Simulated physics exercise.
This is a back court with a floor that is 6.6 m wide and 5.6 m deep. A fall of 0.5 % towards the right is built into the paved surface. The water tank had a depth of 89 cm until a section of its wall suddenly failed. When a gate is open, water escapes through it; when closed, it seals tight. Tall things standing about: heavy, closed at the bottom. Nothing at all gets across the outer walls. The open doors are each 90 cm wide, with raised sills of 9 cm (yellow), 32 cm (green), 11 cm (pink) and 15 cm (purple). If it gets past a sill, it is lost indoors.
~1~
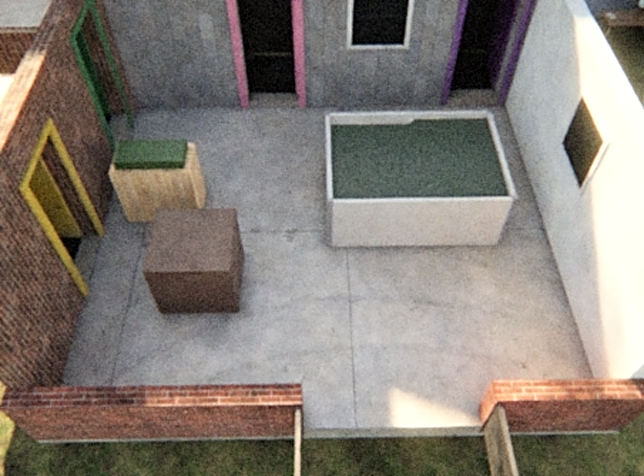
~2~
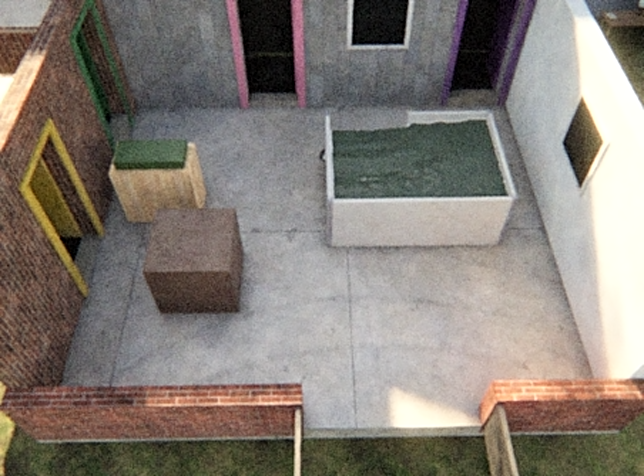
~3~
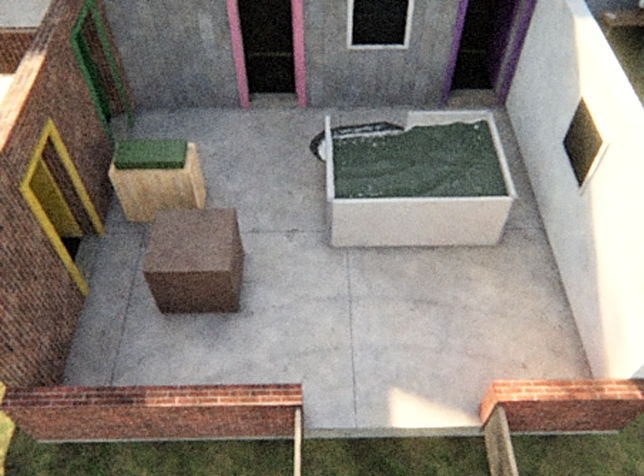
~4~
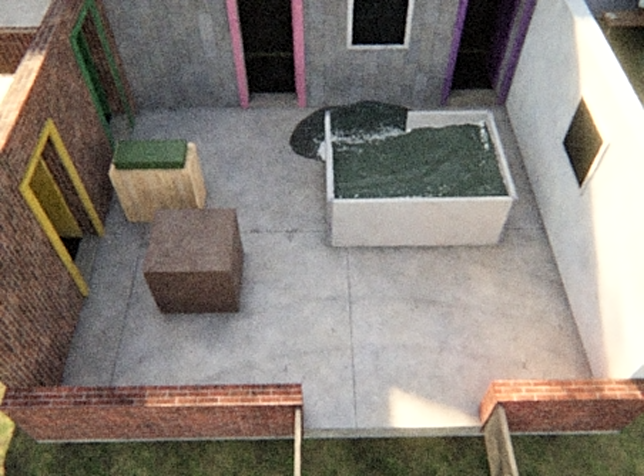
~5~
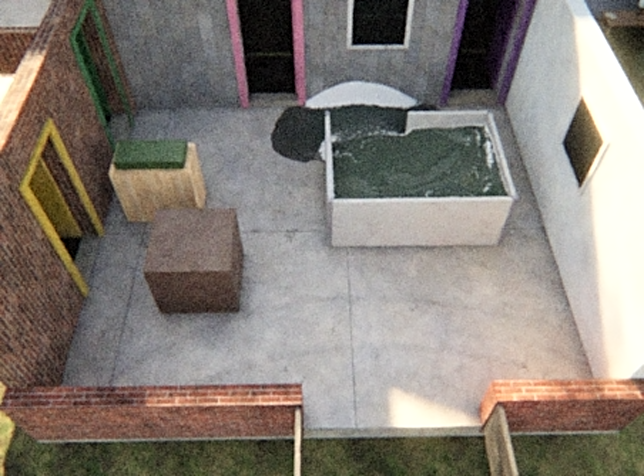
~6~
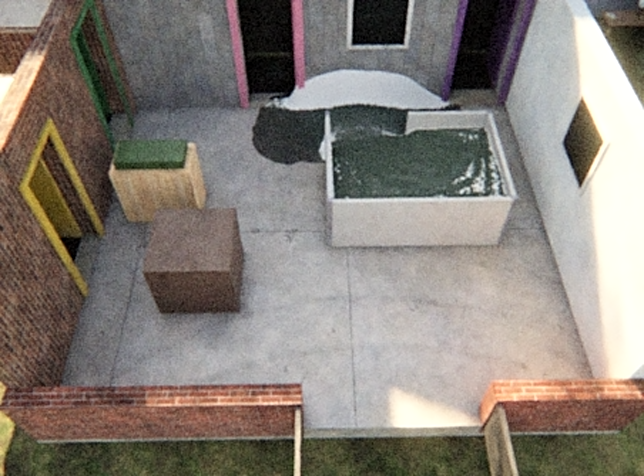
Dark green water in a white-walled tank ripples, then pours out through its far side, spreading across the grey paved floor behind and to the left in a widening dark and pale sheet, while the nearby boxes stay still.
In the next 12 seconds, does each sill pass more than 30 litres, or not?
At the end, at the yellow door the limit will not be outstripped, at the green door the limit will not be outstripped, at the pink door the limit will be outstripped, at the purple door the limit will be outstripped.
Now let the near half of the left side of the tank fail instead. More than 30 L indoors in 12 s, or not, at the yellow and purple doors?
Against that limit: Yellow above, purple under.
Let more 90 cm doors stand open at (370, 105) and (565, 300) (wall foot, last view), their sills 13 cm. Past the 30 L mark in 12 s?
Check, in order - fail / pass.
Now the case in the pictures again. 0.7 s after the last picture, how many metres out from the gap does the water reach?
It's close to 4.0 metres.
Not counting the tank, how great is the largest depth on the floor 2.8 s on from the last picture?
Peak depth: Approx. 34 cm.
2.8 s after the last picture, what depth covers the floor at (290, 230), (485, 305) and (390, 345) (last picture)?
0, 2, 0 cm.
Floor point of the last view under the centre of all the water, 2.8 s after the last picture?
At about (353, 175).
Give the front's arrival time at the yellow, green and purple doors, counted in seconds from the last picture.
So yellow at 1.8 s, green at 1.0 s, and purple at 0.1 s.
Then, 0.7 s after the last picture water covers 20 % of the floor and is deepest (60 cm) near (350, 106); yellow door not reached, green door not reached, pink door 26 cm at the sill, 17 L in, purple door 14 cm at the sill, 0 L in.
Then, 1.5 s after the last picture water covers 35 % of the floor and is deepest (46 cm) near (360, 112); yellow door not reached, green door 35 cm at the sill, 1 L in, pink door 21 cm at the sill, 69 L in, purple door 18 cm at the sill, 6 L in.
Then, 2.8 s after the last picture water covers 60 % of the floor and is deepest (34 cm) near (500, 105); yellow door 11 cm at the sill, 0 L in, green door 26 cm at the sill, 6 L in, pink door 15 cm at the sill, 106 L in, purple door 18 cm at the sill, 36 L in.
Then, 6.3 s after the last picture water covers 95 % of the floor and is deepest (18 cm) near (150, 189); yellow door 6 cm at the sill, 3 L in, green door 17 cm at the sill, 7 L in, pink door 9 cm at the sill, 121 L in, purple door 13 cm at the sill, 73 L in.
Then, 11.3 s after the last picture water covers 100 % of the floor and is deepest (14 cm) near (594, 404); yellow door 9 cm at the sill, 3 L in, green door 9 cm at the sill, 7 L in, pink door 9 cm at the sill, 123 L in, purple door 10 cm at the sill, 75 L in.
